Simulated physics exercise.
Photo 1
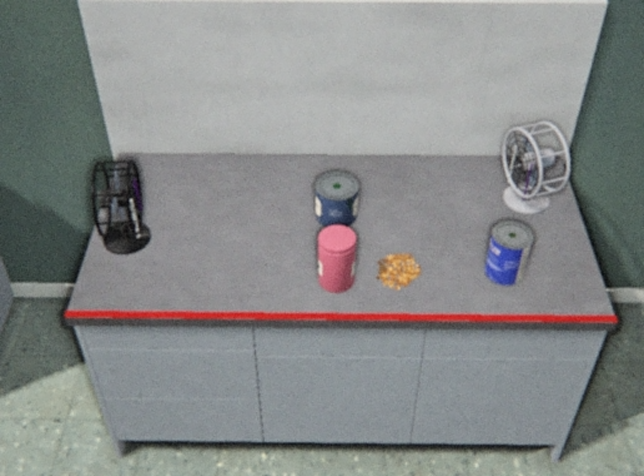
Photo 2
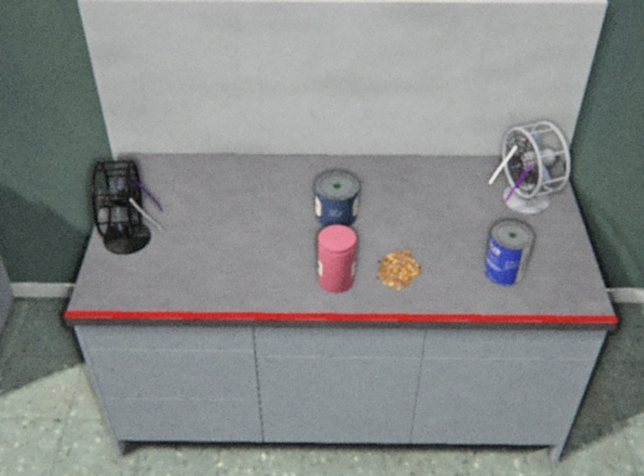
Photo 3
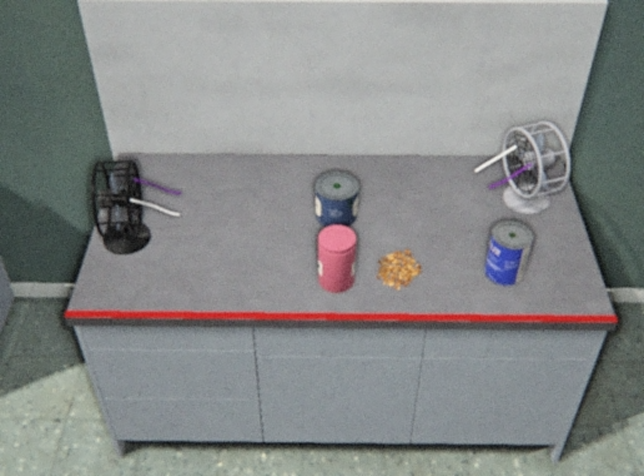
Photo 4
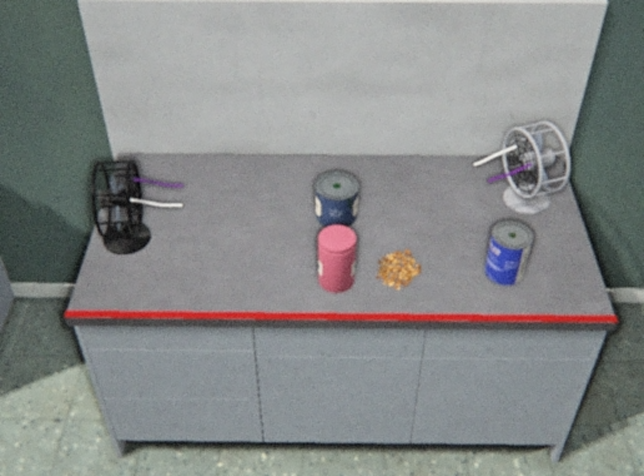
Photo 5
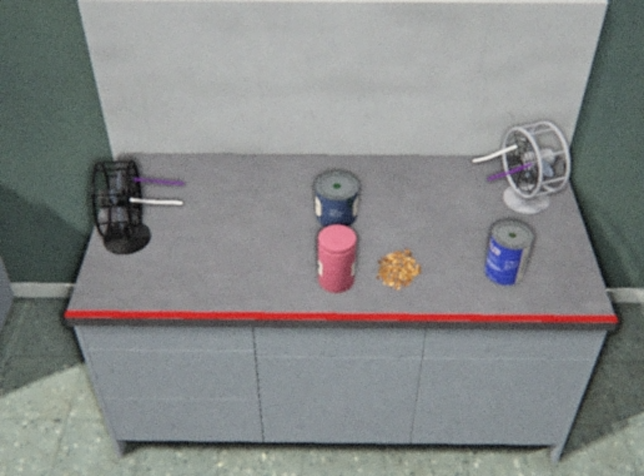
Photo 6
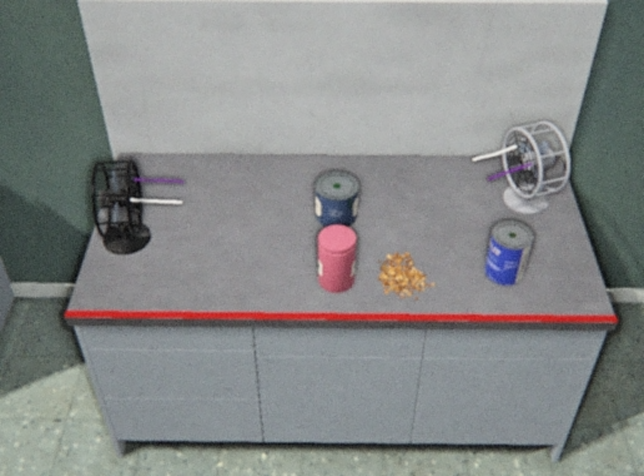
Two small table fans, a black one at the left end and a white one at the right, stand on a long grey bench with a red front edge, seen from above and in front. Between them sit a dark blue tin, a pink jar, a blue can and loose golden-brown crumbs. White and purple streamers swing out from both fans, then the crumbs spread slightly rightward.
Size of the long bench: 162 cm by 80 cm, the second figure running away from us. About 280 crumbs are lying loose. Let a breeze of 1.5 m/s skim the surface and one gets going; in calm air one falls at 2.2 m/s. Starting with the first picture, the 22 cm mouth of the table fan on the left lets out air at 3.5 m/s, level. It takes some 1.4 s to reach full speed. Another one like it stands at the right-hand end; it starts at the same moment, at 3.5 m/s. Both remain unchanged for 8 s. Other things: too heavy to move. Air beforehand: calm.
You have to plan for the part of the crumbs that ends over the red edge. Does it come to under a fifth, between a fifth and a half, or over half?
It comes to above half.
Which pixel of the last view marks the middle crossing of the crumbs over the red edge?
(408, 320).
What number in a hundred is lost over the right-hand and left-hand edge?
Right-hand edge: Roughly 0 %; left-hand edge: Roughly 0 %.
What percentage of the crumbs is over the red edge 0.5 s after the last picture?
I'd say near 80 per cent by then.
Then, 0.5 s after the last picture the count stands so, 77 % are over the red edge; the middle of those left on the top is near (409, 294).
Then, 1.5 s after the last picture the count stands so, 91 % are over the red edge.
Then, 3.3 s after the last picture the count stands so, 92 % are over the red edge.
Then, 6.9 s after the last picture, at the end, 95 % are over the red edge.
